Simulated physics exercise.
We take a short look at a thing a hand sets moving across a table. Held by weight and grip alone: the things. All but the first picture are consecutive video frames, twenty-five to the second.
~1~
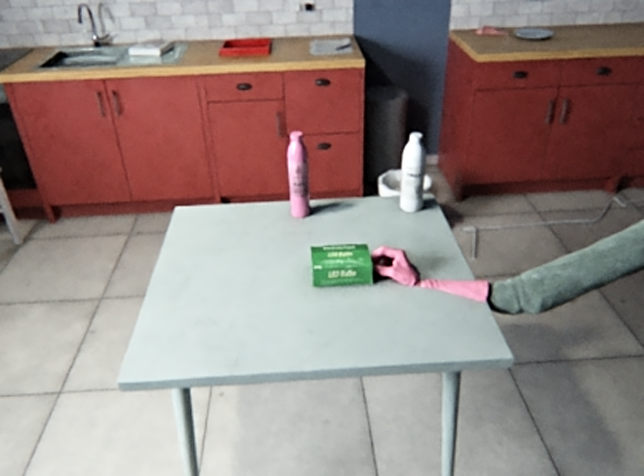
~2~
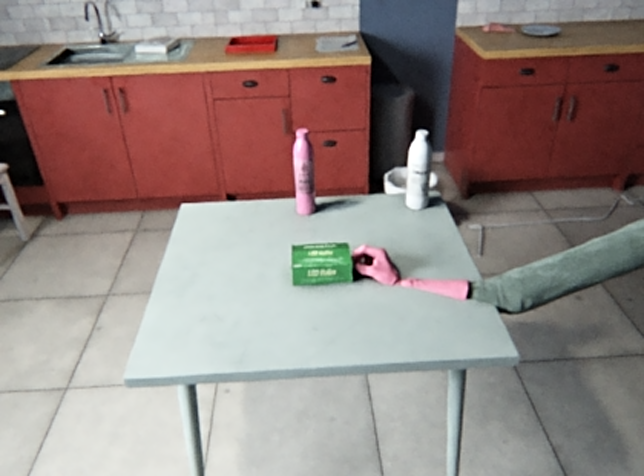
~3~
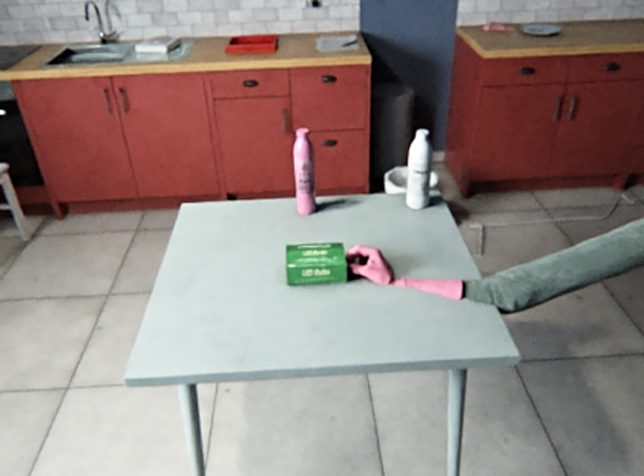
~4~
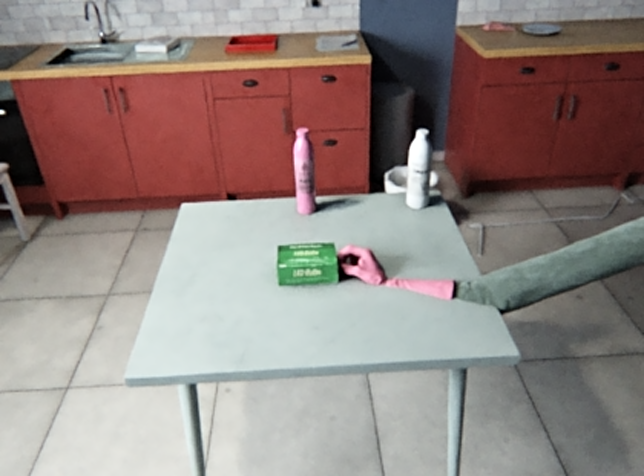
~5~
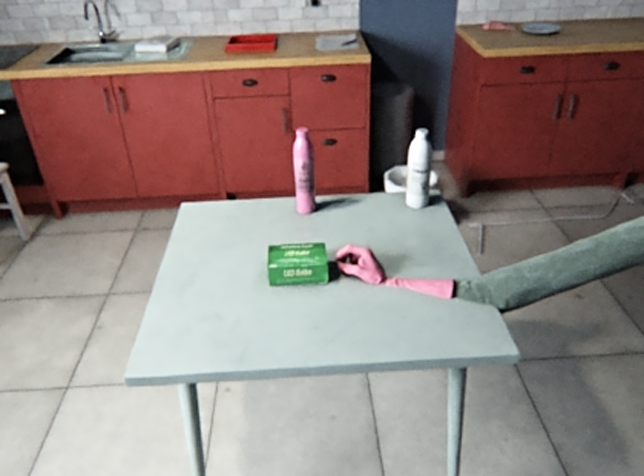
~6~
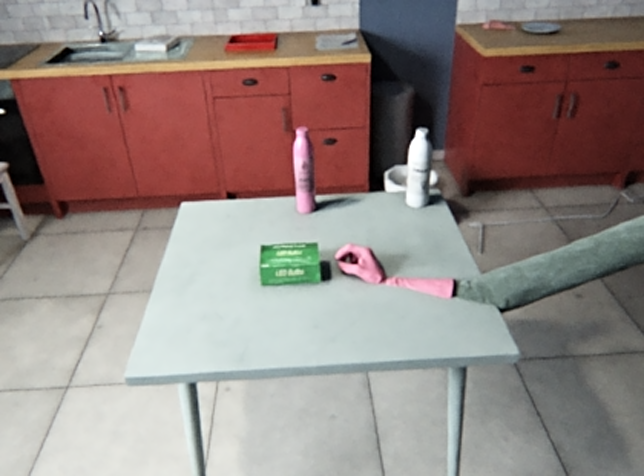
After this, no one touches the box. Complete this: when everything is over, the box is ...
Still on the table.
Then, 0.10 s on from there, green box shifted a little near (277, 264).
Then, 0.50 s on from there, green box shifted a little near (272, 264).
In the end, moved from the start, green box. At the end, from the last picture's camera, green box near (272, 265).
